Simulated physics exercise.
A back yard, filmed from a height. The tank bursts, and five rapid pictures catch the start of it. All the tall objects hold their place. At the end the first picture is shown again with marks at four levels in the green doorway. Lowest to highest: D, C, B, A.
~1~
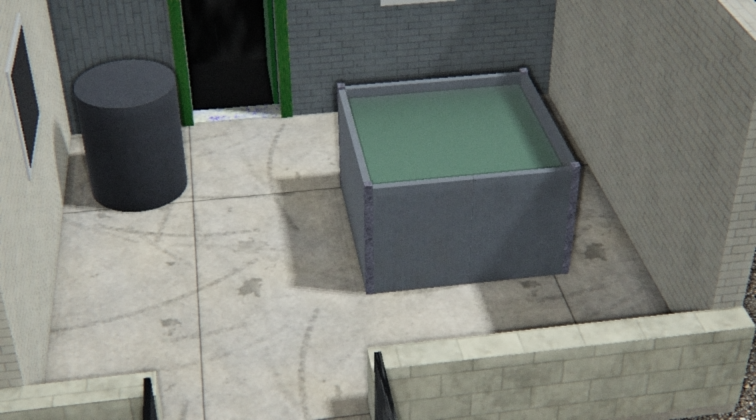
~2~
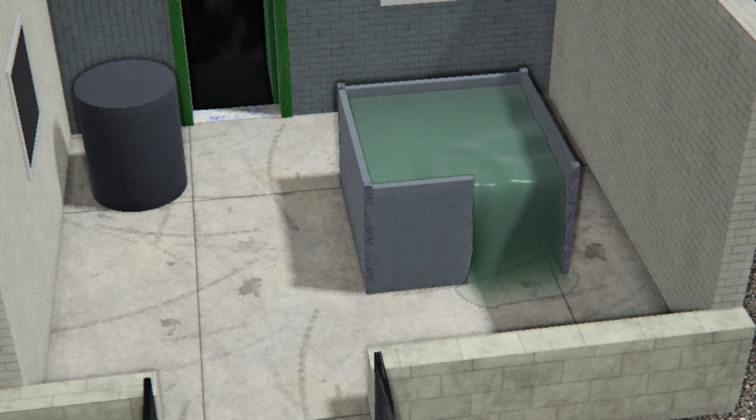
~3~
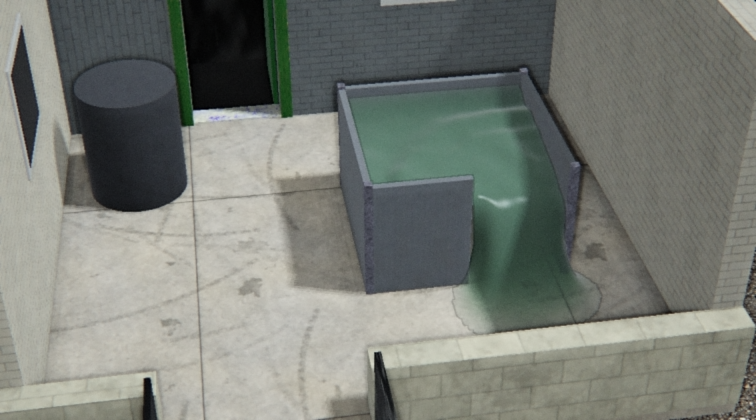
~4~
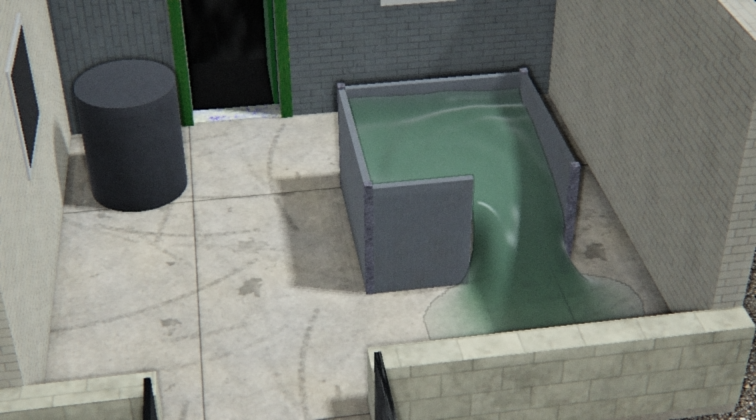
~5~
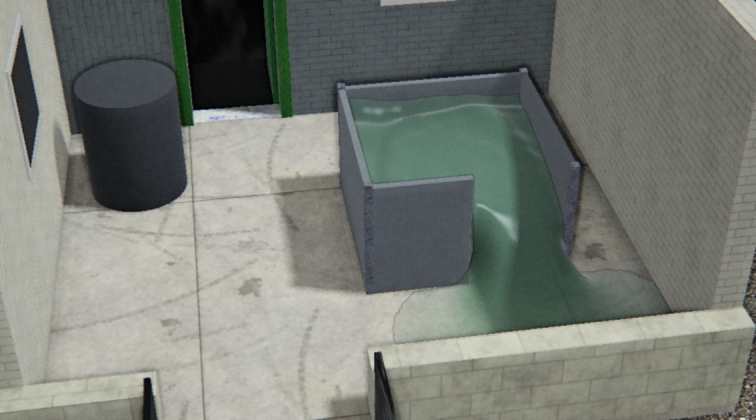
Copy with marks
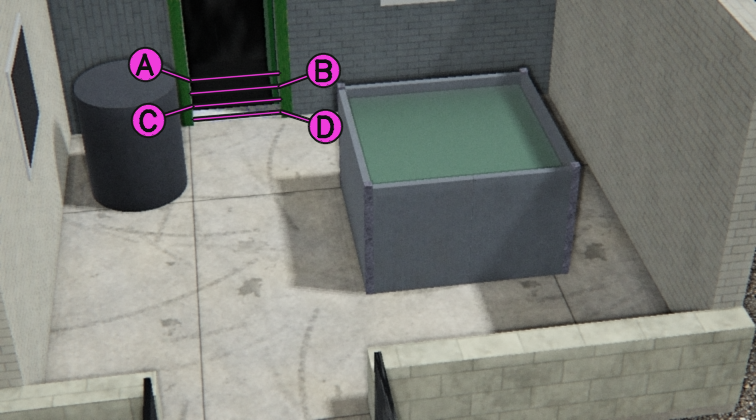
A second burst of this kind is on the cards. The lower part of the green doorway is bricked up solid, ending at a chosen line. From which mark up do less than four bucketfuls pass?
It is C.
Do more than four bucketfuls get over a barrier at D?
Yes.
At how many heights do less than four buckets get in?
Three.
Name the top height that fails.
The answer is D.
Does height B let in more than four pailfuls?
No.
On the marked copy, A at (234, 76); B at (235, 89); C at (236, 102); D at (237, 115); from the bottom up D, C, B, A.
With A, nothing gets over.
With B, nothing gets over.
With C, nothing gets over.
With D, about 12 bucketfuls get in.
